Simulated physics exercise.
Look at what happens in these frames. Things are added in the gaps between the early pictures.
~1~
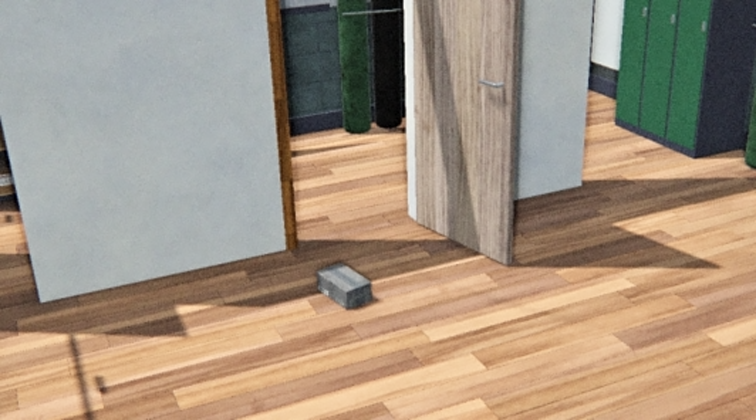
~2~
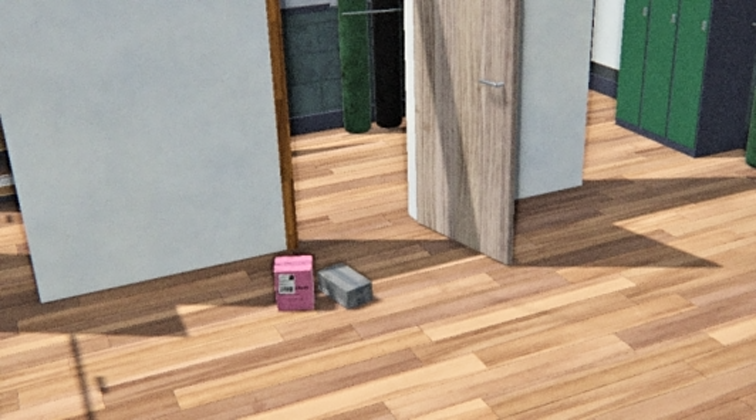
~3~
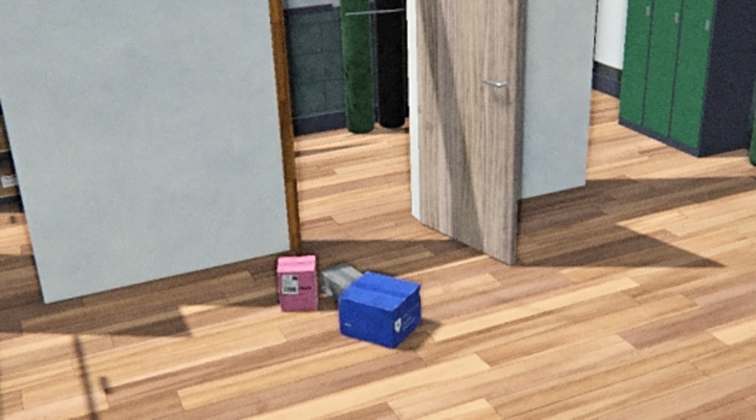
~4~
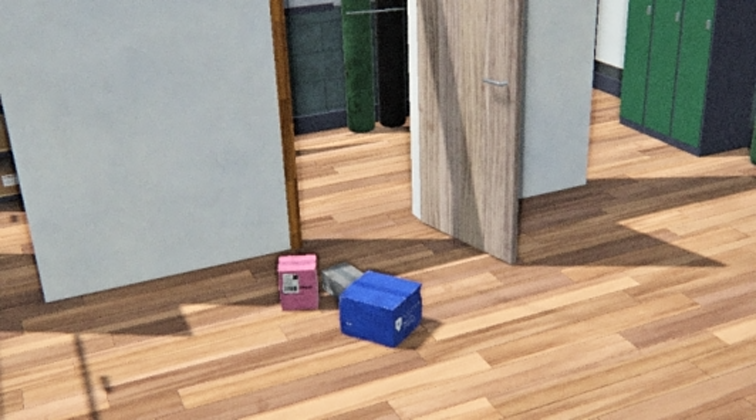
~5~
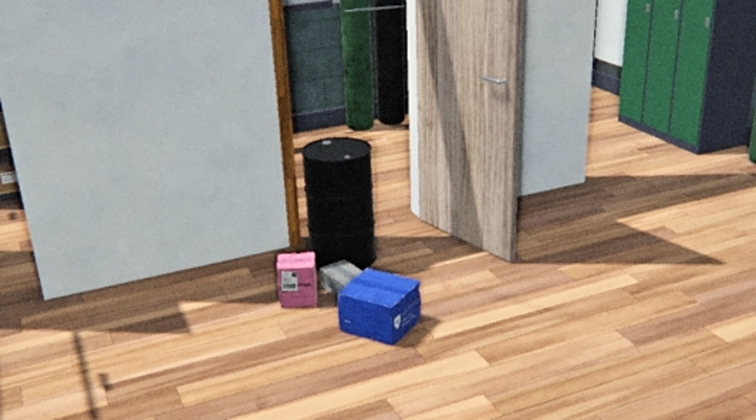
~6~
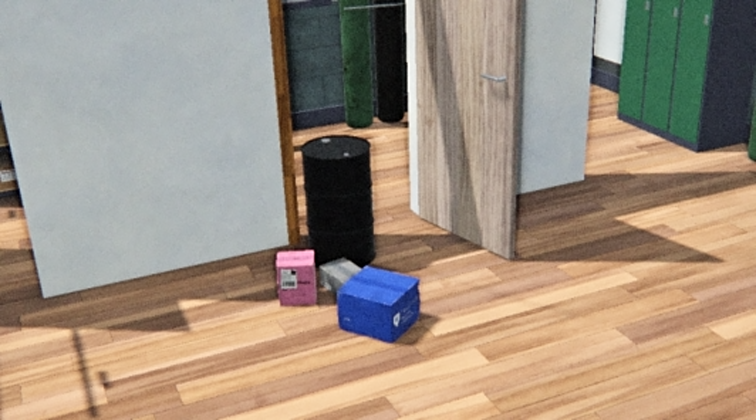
At the start, a small grey parcel sits alone on the wooden floor near a wide-open door. A pink parcel appears to its left, then a blue box in front, and later a black drum appears behind them, while the door stays still.
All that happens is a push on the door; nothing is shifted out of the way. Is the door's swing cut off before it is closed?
Yes, my bet is the door will never touch the frame.
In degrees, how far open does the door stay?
The door ends up some 40° open.
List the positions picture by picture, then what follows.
Door wide open and still, in the first picture.
Door wide open and still; grey parcel (345, 286), in the second picture.
Door wide open and still; pink parcel (298, 284); grey parcel (348, 286), in the third picture.
Door wide open and still; blue box (381, 309); pink parcel (299, 283), in the fourth picture.
Door wide open and still; grey parcel (347, 283); blue box (380, 306), in the fifth picture.
Door wide open and still; black drum (339, 203); pink parcel (297, 279), in the sixth picture.
Then, 0.60 s past the last view, door 95° open.
Then, 1.10 s past the last view, door 77° open.
Then, 1.40 s past the last view, door 64° open.
Then, 1.80 s past the last view, door 45° open.
Finally, door 41° open; all 4 still in place. Final places as the last picture's camera would see them, black drum near (339, 203).
